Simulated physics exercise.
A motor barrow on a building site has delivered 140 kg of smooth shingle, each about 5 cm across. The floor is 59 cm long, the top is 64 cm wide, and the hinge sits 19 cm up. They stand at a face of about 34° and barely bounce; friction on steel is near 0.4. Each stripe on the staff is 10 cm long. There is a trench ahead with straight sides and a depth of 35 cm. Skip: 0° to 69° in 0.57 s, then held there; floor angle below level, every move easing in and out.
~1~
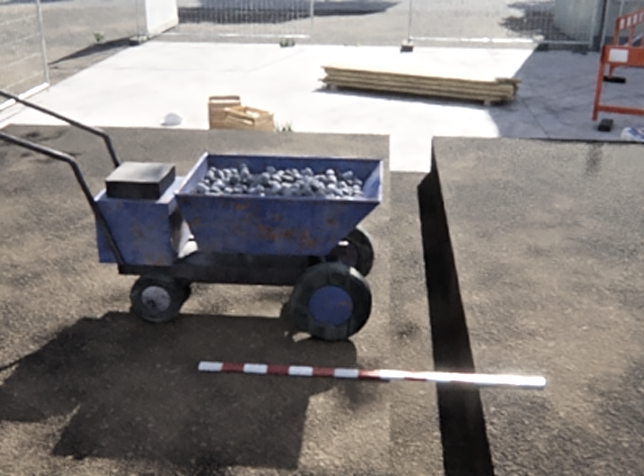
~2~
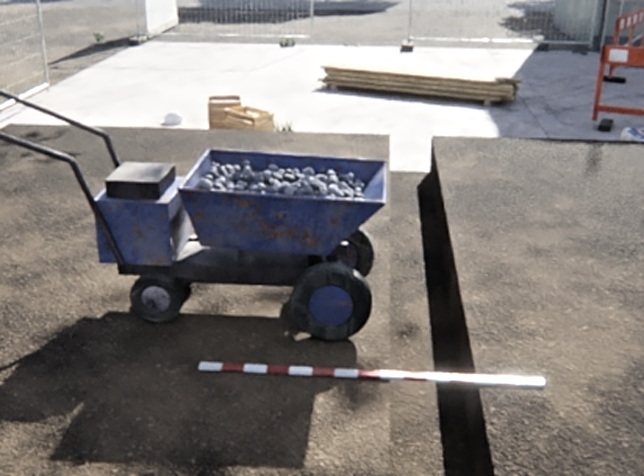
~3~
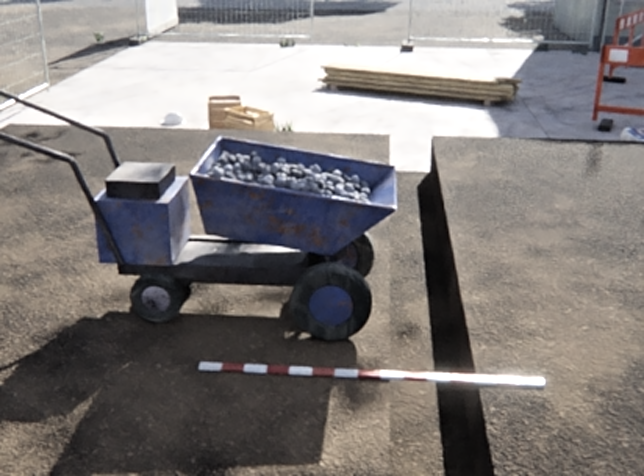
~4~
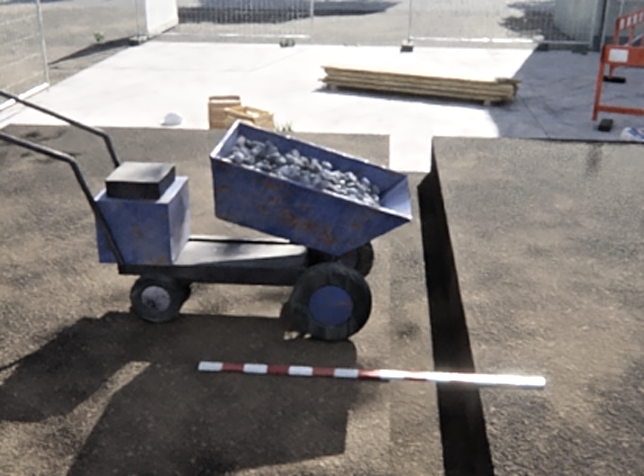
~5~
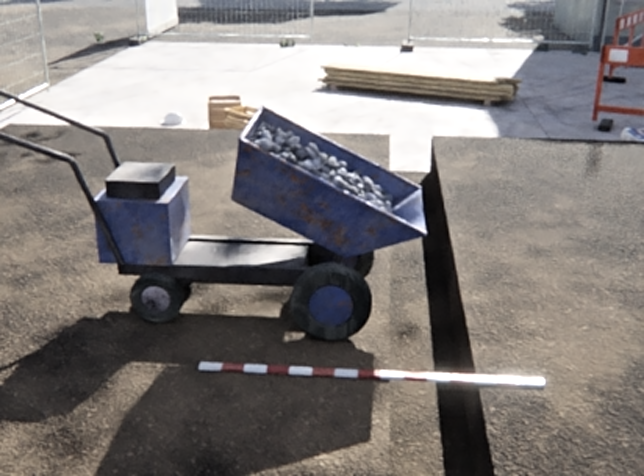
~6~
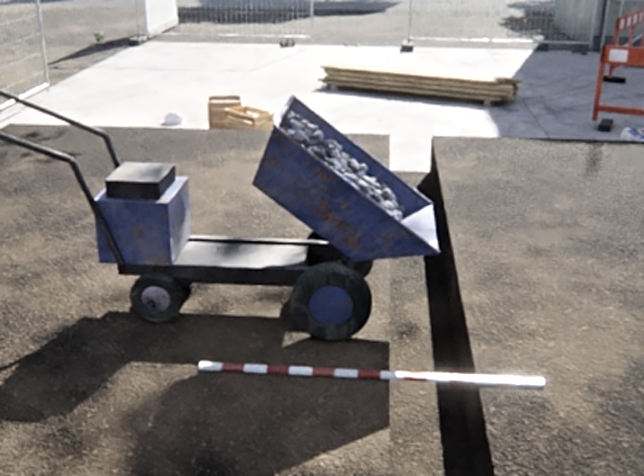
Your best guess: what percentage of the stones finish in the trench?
My guess is about 19 per cent.
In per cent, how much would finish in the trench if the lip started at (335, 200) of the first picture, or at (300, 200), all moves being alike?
Roughly 60 per cent, then 90 per cent.
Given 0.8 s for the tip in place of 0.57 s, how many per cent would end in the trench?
Something close to 25 per cent.
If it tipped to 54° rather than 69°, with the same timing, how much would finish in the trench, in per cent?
Then about 20 per cent.
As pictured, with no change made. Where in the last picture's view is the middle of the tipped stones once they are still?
(535, 315).
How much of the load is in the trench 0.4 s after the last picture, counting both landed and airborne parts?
Some 5 per cent.
Then, 0.1 s after the last picture the floor is at 59°, 100 % in the skip; the foremost stones are at (434, 257).
Then, 0.4 s after the last picture the floor is at 69°, 74 % in the skip, 3 % in the trench, 24 % past the trench; the foremost stones are at (520, 313).
Then, 0.7 s after the last picture the floor is at 69°, 12 % in the skip, 8 % in the trench, 80 % past the trench; the foremost stones are past the picture's edge.
Then, 2.7 s after the last picture the floor is at 69°, 0 % in the skip, 19 % in the trench, 81 % past the trench; the foremost stones are past the picture's edge.
